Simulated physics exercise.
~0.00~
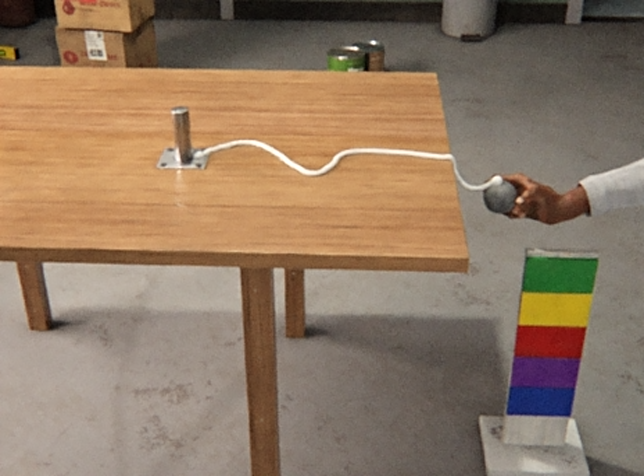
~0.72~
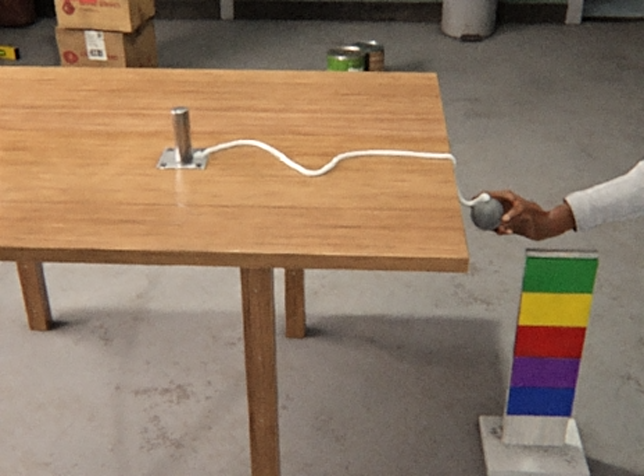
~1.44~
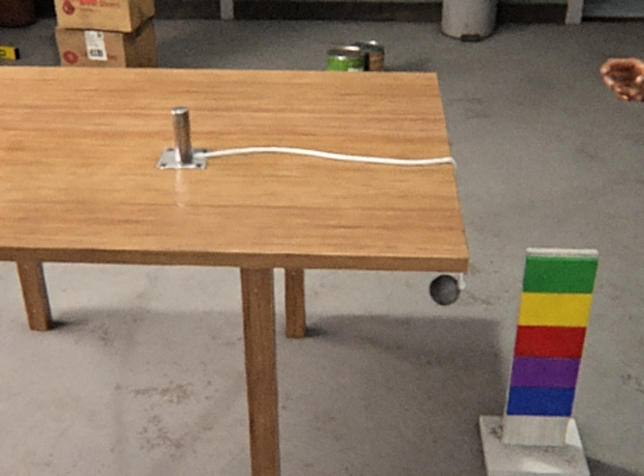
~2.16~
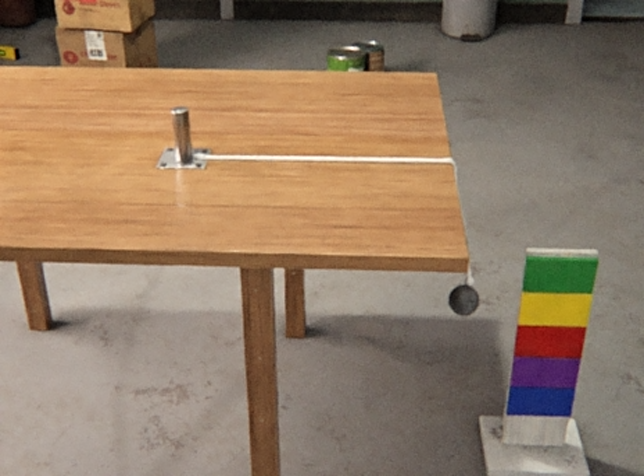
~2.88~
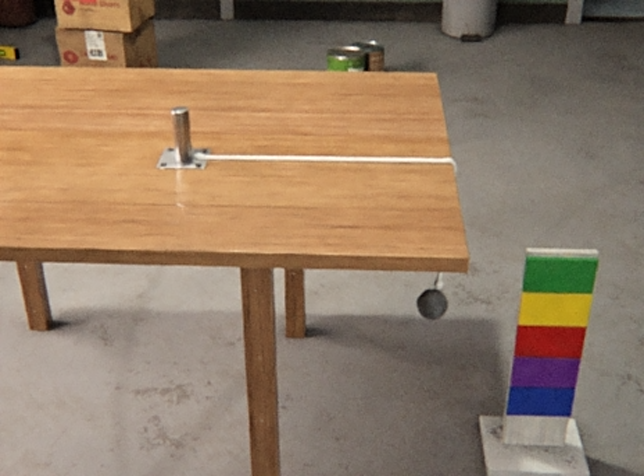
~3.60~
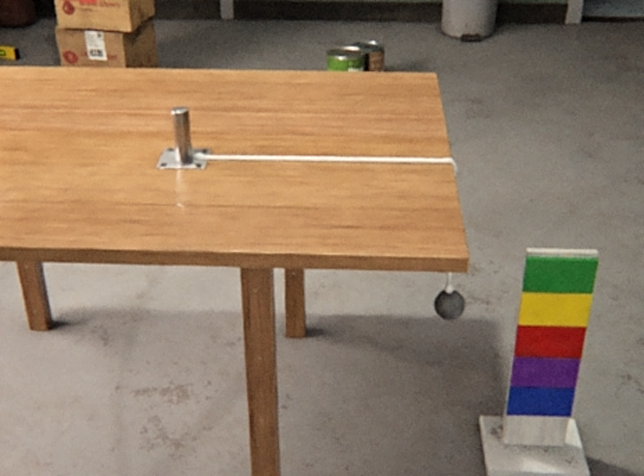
The clip shows a hand holding a grey ball on a slack white cord over a wooden table's edge beside a striped board. The hand lowers and releases the ball, the cord straightens, and the ball swings slightly, ending hanging level with the yellow band.
